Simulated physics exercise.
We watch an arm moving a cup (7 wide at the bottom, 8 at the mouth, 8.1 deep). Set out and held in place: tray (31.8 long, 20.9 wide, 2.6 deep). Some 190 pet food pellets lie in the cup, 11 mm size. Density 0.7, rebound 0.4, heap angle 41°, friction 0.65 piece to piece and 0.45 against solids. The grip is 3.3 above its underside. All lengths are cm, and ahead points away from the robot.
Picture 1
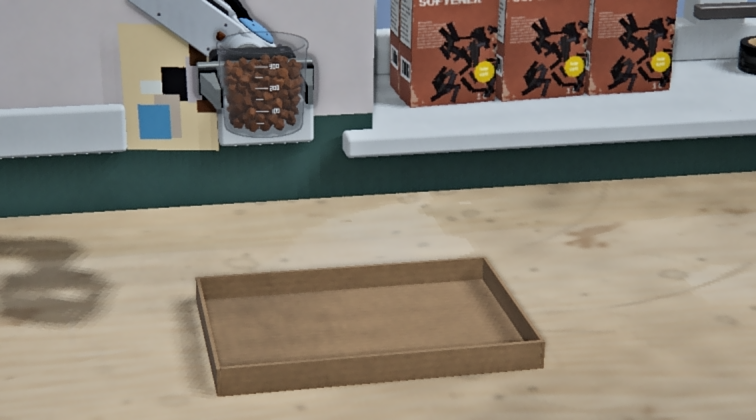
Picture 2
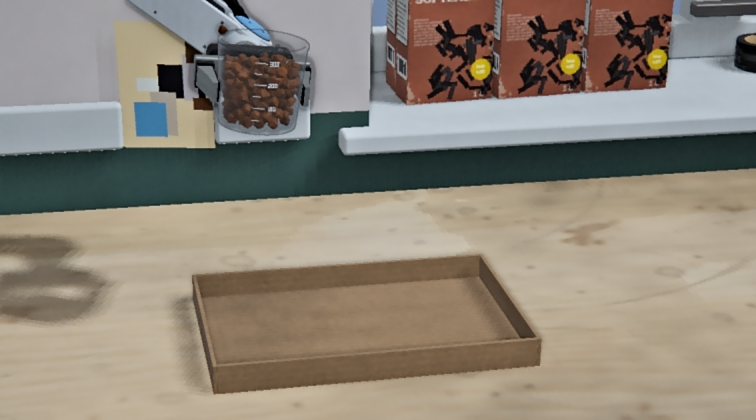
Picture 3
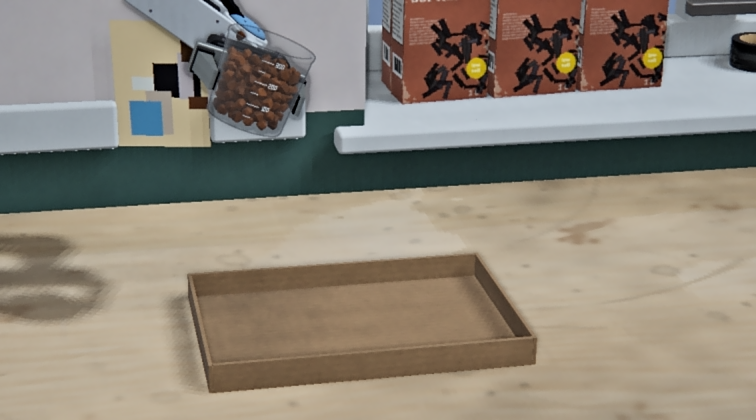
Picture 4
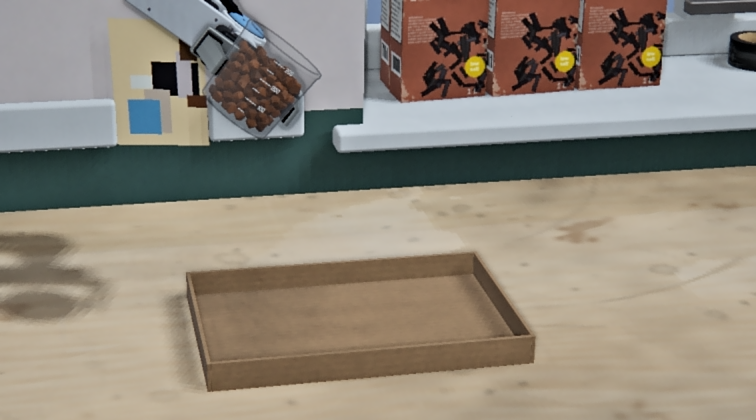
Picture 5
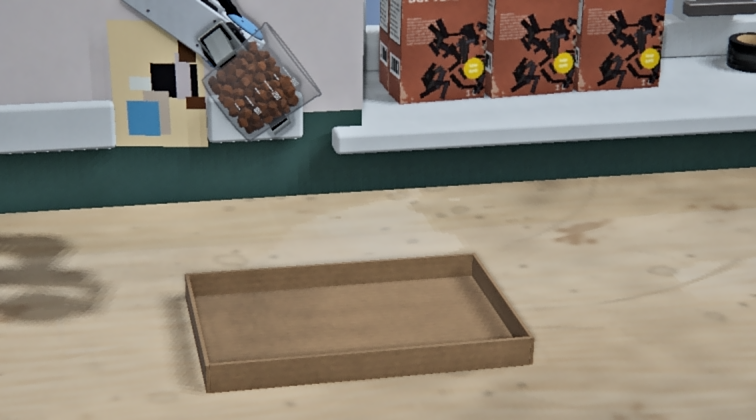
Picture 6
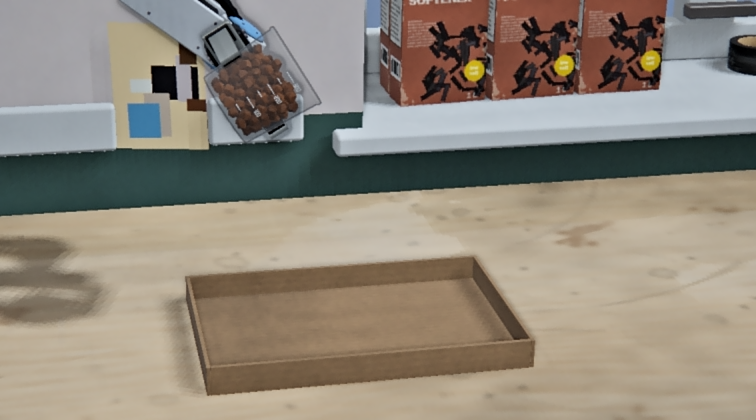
A clear cup of round brown pellets, gripped by a pale mechanical arm at the upper left, starts upright and tilts steadily over, its mouth swinging to the right while the pellets shift inside. Seen from slightly above, a shallow, empty brown tray rests on a pale wooden surface, with reddish-brown boxes on a white ledge behind. The view drifts very slightly, and the tray stays put.
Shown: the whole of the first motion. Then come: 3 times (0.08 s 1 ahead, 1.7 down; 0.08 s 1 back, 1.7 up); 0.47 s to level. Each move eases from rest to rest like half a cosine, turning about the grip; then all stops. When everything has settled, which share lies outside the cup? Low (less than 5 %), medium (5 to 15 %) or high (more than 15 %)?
Outside the cup the share is low, less than 5 %.
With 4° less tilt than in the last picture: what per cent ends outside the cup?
About 0 per cent.
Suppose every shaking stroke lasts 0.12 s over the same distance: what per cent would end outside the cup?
Then about 0 per cent.
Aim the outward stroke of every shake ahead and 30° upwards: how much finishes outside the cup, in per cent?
Some 20 per cent.
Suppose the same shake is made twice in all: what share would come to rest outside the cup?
It would be near 0 per cent.
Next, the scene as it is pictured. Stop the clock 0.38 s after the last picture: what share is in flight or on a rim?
About 0 per cent.
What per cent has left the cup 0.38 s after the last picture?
Near 0 per cent so far.
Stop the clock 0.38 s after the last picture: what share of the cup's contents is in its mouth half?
Some 40 per cent.
Then, 0.38 s later, tilted 59° forward, highest piece 28 above the table; 192 in the cup.
Then, 0.76 s later, tilted 21° forward, highest piece 30 above the table; 191 in the cup, 1 in the tray.
Then, 1.15 s later, level, highest piece 31 above the table; 191 in the cup, 1 in the tray.
Then, 2.20 s later, level, highest piece 31 above the table; 191 in the cup, 1 in the tray.
At rest, 191 in the cup, 1 in the tray. That is 1 % outside the cup.
